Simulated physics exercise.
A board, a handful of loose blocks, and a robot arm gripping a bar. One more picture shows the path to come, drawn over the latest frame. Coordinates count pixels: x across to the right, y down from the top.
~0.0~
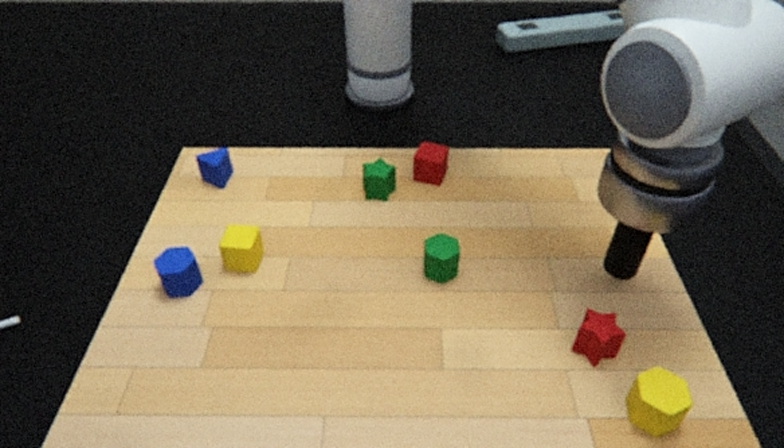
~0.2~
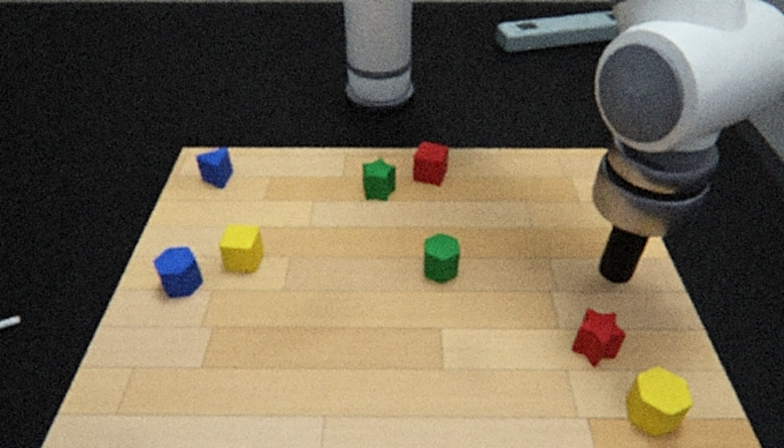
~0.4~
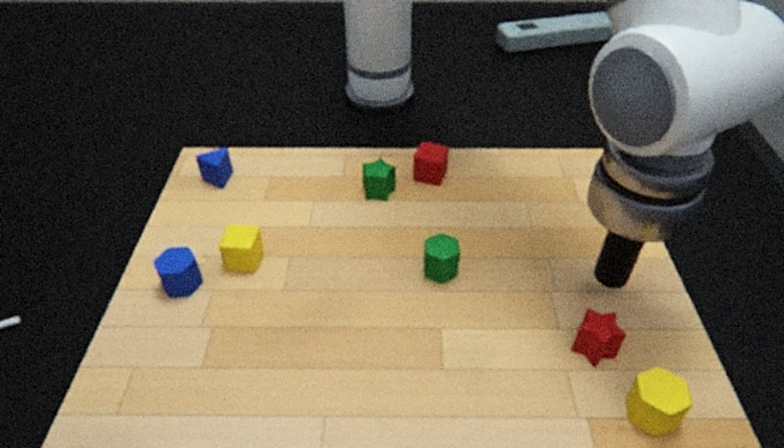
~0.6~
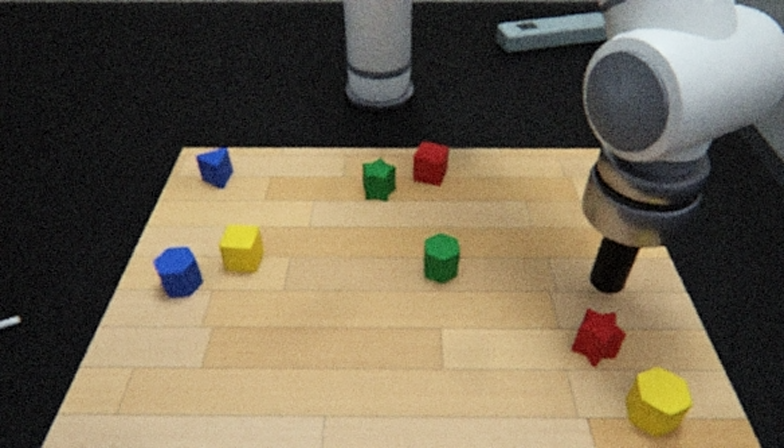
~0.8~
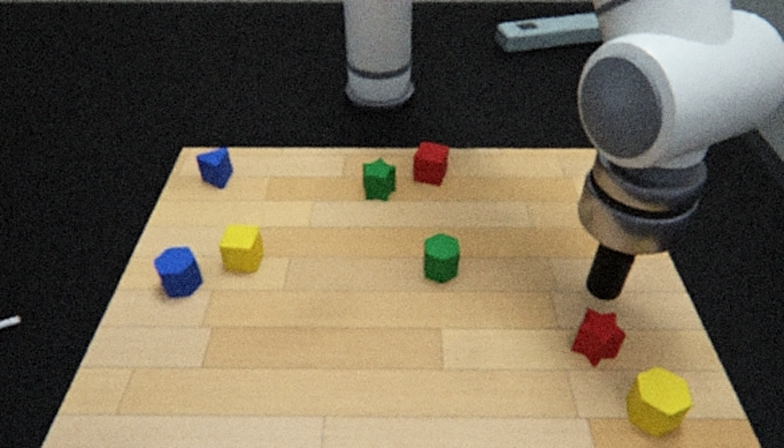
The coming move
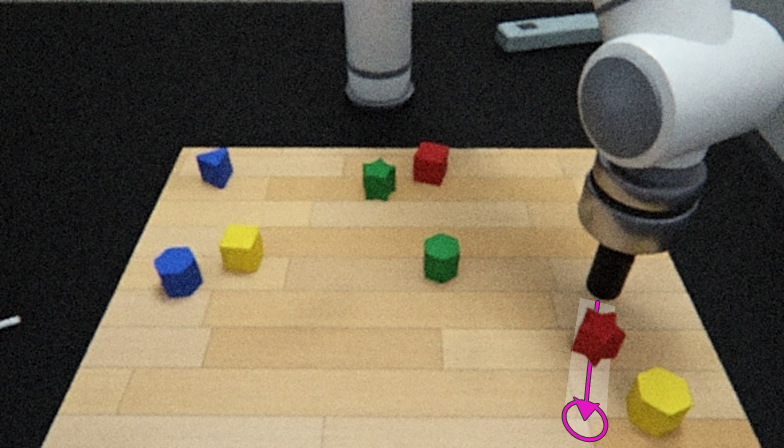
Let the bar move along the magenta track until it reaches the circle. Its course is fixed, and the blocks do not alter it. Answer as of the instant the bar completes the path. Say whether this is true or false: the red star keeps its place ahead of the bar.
The claim holds.
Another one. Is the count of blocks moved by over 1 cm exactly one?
The answer is yes.
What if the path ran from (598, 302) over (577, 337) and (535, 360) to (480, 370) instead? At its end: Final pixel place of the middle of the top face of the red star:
The centre of its top will be at (597, 353).
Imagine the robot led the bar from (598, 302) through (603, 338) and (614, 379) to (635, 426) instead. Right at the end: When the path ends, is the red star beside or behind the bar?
Yes.
The drawn path runs from (598, 302) directly to (585, 420).
What follows on the original path. One third of the way, bar (598, 325); red star (602, 341).
Two thirds of the way, bar (594, 365); red star (598, 385).
At the end, bar (590, 408); red star (594, 433); yellow hexagonal block not moved.
